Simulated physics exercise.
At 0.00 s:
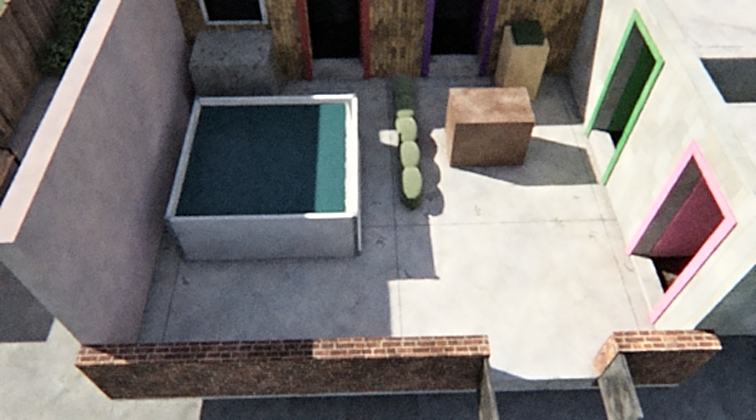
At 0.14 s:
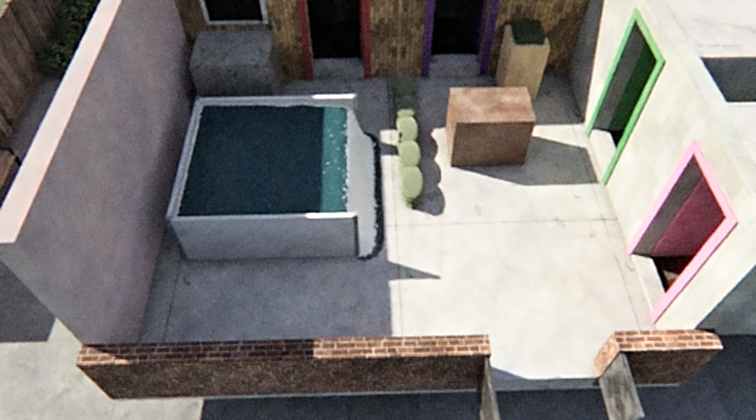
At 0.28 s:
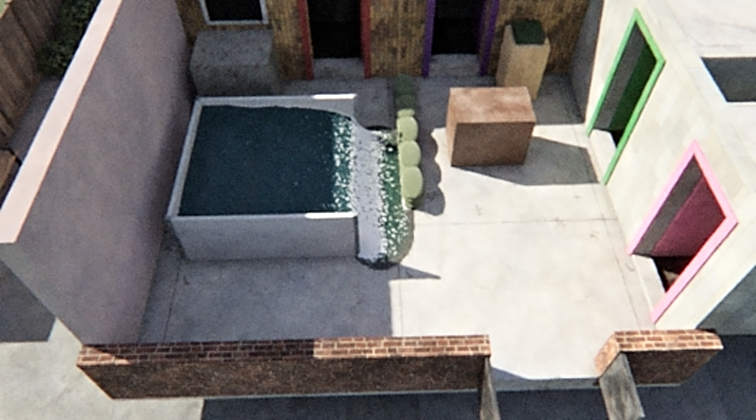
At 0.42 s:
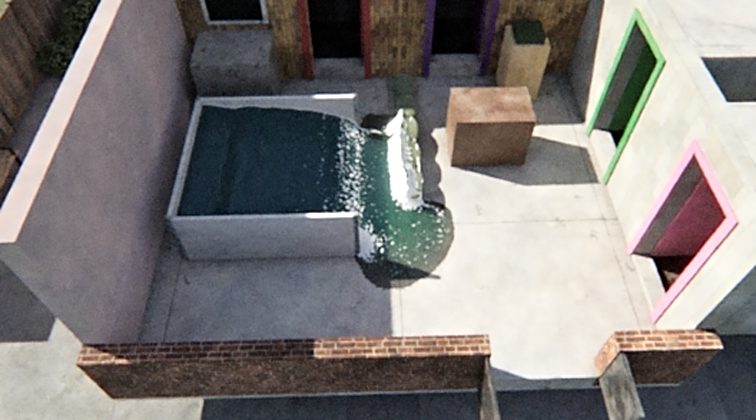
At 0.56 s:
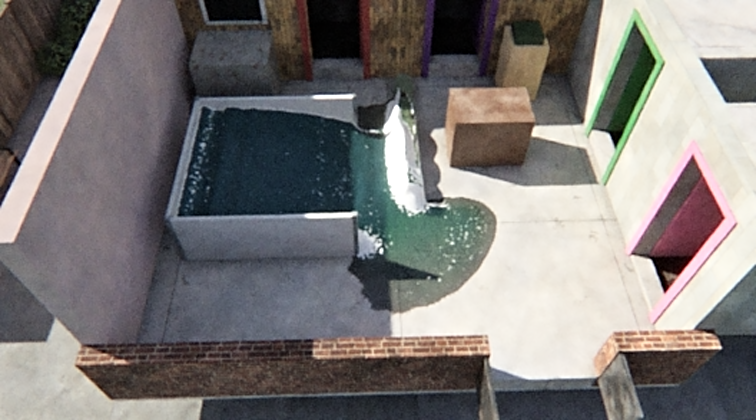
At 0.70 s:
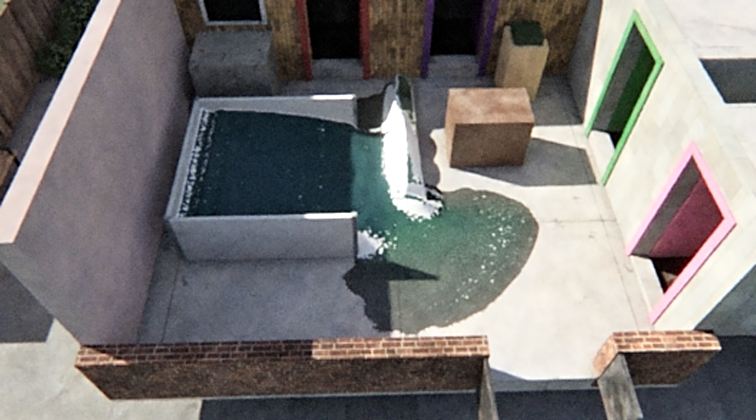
Walled yard from above, dark green water bursting through the right side of a tank and spreading past sandbags across pale paving.
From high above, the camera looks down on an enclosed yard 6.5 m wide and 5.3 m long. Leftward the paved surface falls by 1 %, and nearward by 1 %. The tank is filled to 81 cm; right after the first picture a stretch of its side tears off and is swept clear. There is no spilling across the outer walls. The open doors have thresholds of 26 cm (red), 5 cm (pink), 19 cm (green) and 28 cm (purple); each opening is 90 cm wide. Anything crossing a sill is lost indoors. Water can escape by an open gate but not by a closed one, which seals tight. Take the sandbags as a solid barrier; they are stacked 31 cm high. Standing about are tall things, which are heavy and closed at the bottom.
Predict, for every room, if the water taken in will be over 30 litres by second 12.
At the end, red door: Within the limit, pink door: Past the limit, green door: Within the limit, purple door: Within the limit.
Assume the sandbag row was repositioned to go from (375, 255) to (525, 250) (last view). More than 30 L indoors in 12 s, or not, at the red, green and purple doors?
Note - red: Limit held; green: Limit exceeded; purple: Limit held.
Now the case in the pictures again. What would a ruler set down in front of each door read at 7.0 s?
In cm: Red 12, pink 6, green 9, purple 8.
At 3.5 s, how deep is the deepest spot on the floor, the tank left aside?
It gets to some 30 cm.
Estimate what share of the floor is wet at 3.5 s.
Wet share: About 80 %.
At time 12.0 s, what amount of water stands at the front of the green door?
It comes to near 4.5 cm.
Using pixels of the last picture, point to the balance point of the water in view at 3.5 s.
Near (385, 188).
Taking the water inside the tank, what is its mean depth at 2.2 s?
About 30 cm.
After 1.4 s water covers 55 % of the floor and is deepest (56 cm) near (400, 192); red door 22 cm at the sill, 0 L in, pink door 12 cm at the sill, 8 L in, green door not reached, purple door 3 cm at the sill, 0 L in.
After 2.2 s water covers 65 % of the floor and is deepest (42 cm) near (398, 174); red door 28 cm at the sill, 5 L in, pink door 23 cm at the sill, 92 L in, green door 11 cm at the sill, 0 L in, purple door 14 cm at the sill, 0 L in.
After 3.5 s water covers 80 % of the floor and is deepest (30 cm) near (286, 135); red door 19 cm at the sill, 13 L in, pink door 20 cm at the sill, 256 L in, green door 8 cm at the sill, 0 L in, purple door 7 cm at the sill, 0 L in.
After 7.0 s water covers 95 % of the floor and is deepest (15 cm) near (423, 182); red door 12 cm at the sill, 13 L in, pink door 6 cm at the sill, 352 L in, green door 9 cm at the sill, 0 L in, purple door 8 cm at the sill, 0 L in.
After 12.0 s water covers 95 % of the floor and is deepest (15 cm) near (129, 372); red door 7 cm at the sill, 13 L in, pink door 5 cm at the sill, 375 L in, green door 4 cm at the sill, 0 L in, purple door 6 cm at the sill, 0 L in.
